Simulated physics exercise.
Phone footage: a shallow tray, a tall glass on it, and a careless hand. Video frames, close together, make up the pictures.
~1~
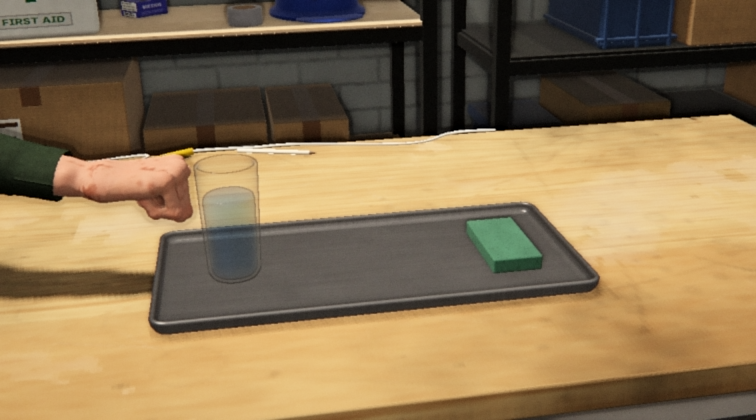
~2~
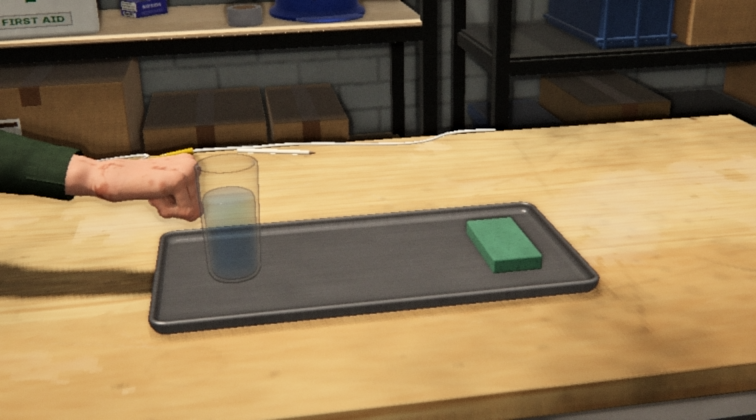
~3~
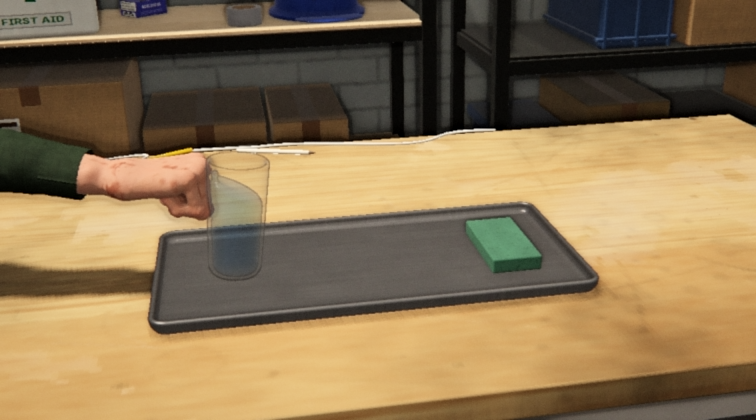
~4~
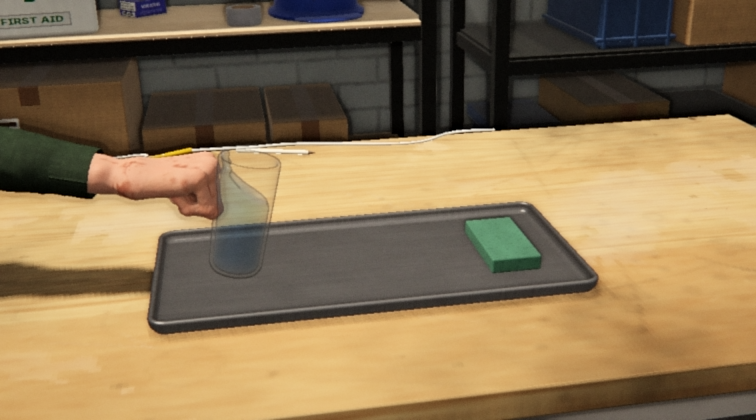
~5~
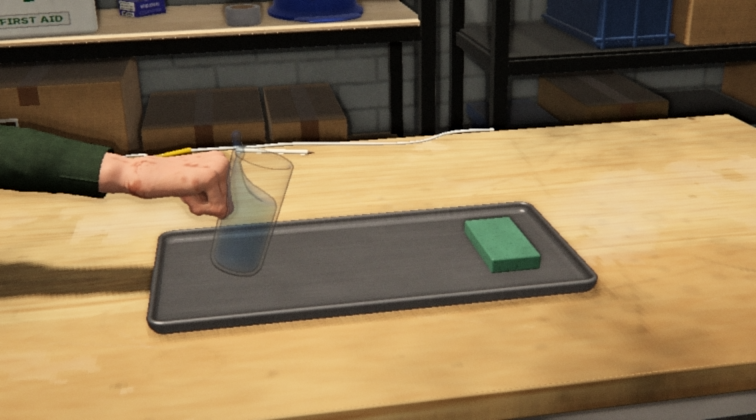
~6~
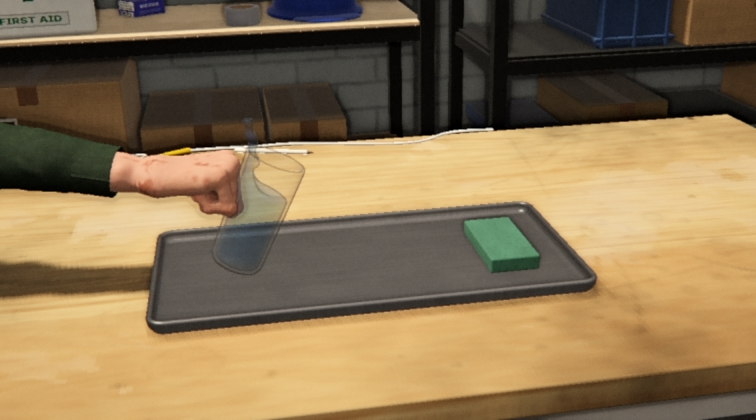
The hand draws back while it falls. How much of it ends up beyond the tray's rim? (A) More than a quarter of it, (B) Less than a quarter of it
B.
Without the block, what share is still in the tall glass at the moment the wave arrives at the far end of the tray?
45 %.
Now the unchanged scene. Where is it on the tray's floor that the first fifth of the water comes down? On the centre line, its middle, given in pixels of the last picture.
I'd put it at roughly (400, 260) on the centre line.
A moment on, the tall glass is falling and 99 per cent is in the glass, 0 on the tray and 1 above or beyond its rim.
Next, the tall glass lies on its side and 66 per cent is in the glass, 22 on the tray and 13 above or beyond its rim.
Then the tall glass lies on its side and 35 per cent is in the glass, 44 on the tray and 20 above or beyond its rim.
Later the tall glass lies on its side and 19 per cent is in the glass, 68 on the tray and 12 above or beyond its rim.
In the end 90 per cent is held by tray and glass, 10 is off the tray.
